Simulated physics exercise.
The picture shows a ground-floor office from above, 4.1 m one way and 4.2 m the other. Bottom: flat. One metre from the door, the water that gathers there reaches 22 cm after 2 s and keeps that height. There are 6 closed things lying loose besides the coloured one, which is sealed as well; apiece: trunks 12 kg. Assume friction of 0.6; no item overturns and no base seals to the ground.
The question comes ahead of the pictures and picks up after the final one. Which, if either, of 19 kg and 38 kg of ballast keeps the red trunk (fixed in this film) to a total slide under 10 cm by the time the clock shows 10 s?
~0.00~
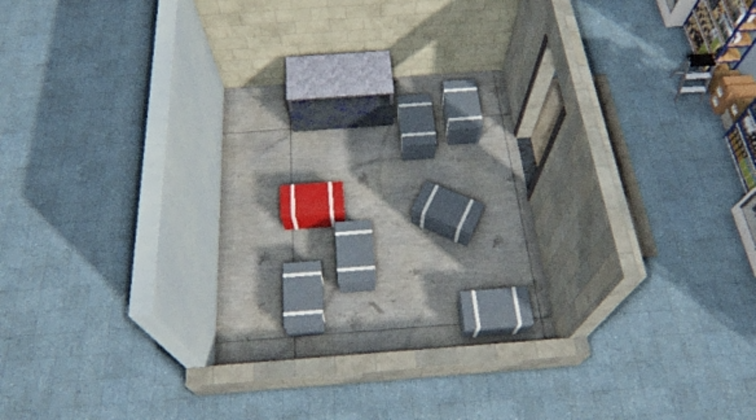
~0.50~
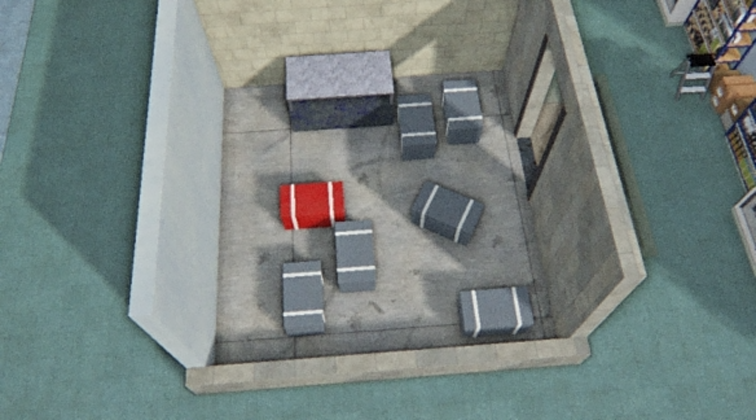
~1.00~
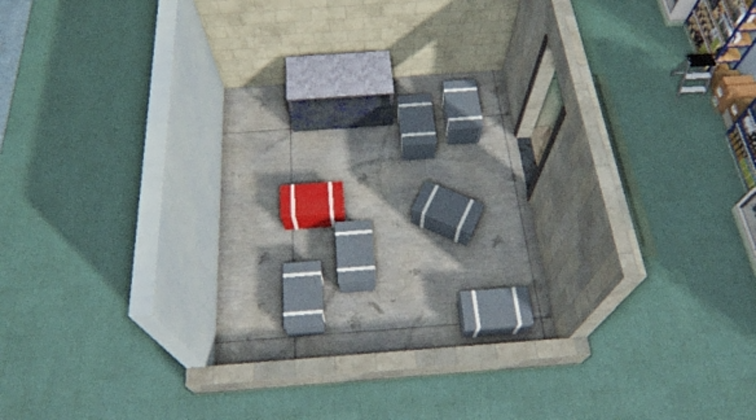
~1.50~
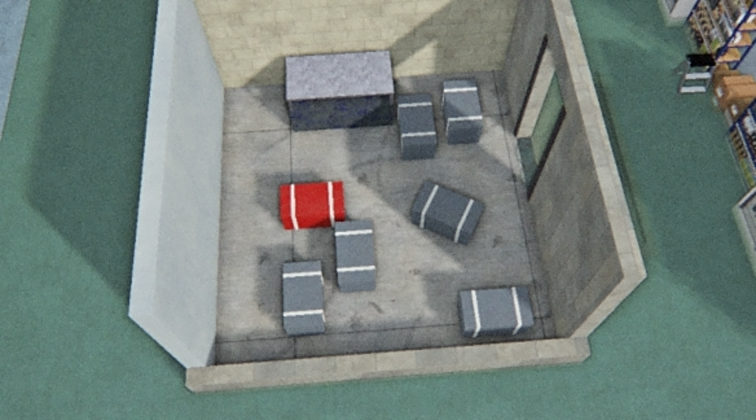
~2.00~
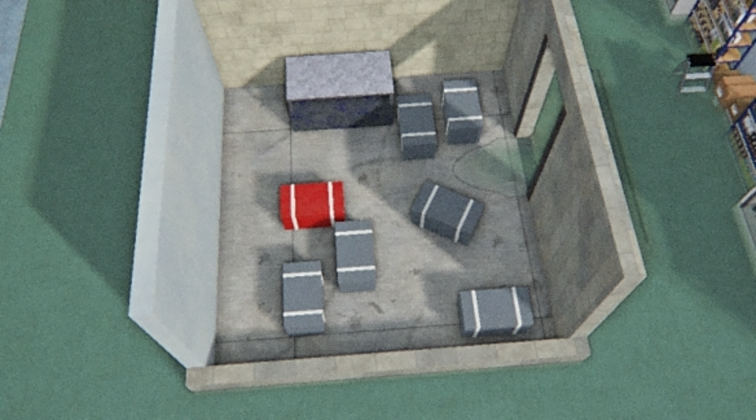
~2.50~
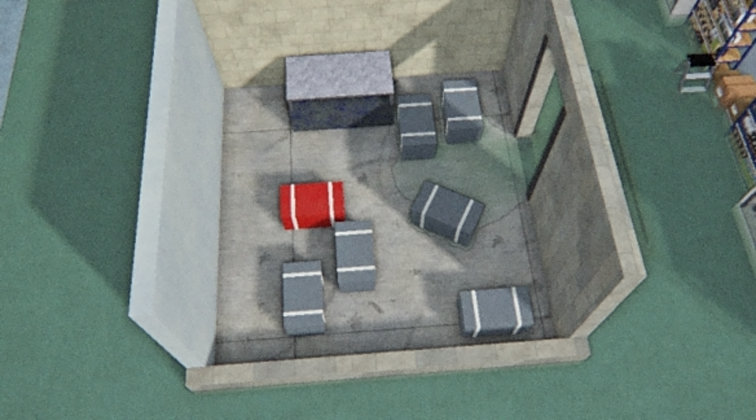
Just the heavier is sufficient.
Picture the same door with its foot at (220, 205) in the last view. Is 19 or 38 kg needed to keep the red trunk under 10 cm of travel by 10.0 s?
Result: Heavier option only.
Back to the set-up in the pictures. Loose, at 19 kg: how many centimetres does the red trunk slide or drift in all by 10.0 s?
Around 140 cm in total.
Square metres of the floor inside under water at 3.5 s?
7.0 m2.
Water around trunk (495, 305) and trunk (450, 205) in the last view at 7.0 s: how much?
Around 3 cm and 6 cm.
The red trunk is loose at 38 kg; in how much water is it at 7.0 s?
Depth: Approx. 5 cm.
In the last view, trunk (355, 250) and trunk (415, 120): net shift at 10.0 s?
Net displacement, in order: 60 cm; 250 cm.
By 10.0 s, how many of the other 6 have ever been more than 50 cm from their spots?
The tally stands at 4.
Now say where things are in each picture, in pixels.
The red trunk at (312, 199), on the bottom; water covers 0.0 m2; 0 of 7 have shifted, in the first picture.
The red trunk at (312, 199) rests on the ground; 0.0 m2 under water; 0 of 7 have shifted, in the second picture.
The red trunk at (312, 199), on the bottom; water covers 0.0 m2; 0 of 7 have shifted, in the third picture.
The red trunk at (312, 199), on the bottom; water covers 0.0 m2; 0 of 7 have shifted, in the fourth picture.
The red trunk at (312, 199) rests on the ground; water covers 0.6 m2; 0 of 7 have shifted, in the fifth picture.
The red trunk at (312, 199), on the bottom; 1.8 m2 under water; 0 of 7 have shifted, in the sixth picture.
After 3.5 s the red trunk would be 0 cm from its start with 19 kg and 0 cm from its start with 38 kg; 3 cm of water round it then.
After 4.5 s the red trunk would be 25 cm from its start with 19 kg and 0 cm from its start with 38 kg; 4 cm of water round it then.
After 7.0 s the red trunk would be 47 cm from its start with 19 kg and 0 cm from its start with 38 kg; 5 cm of water round it then.
After 10.0 s the red trunk would be 103 cm from its start with 19 kg and 0 cm from its start with 38 kg; 9 cm of water round it then.
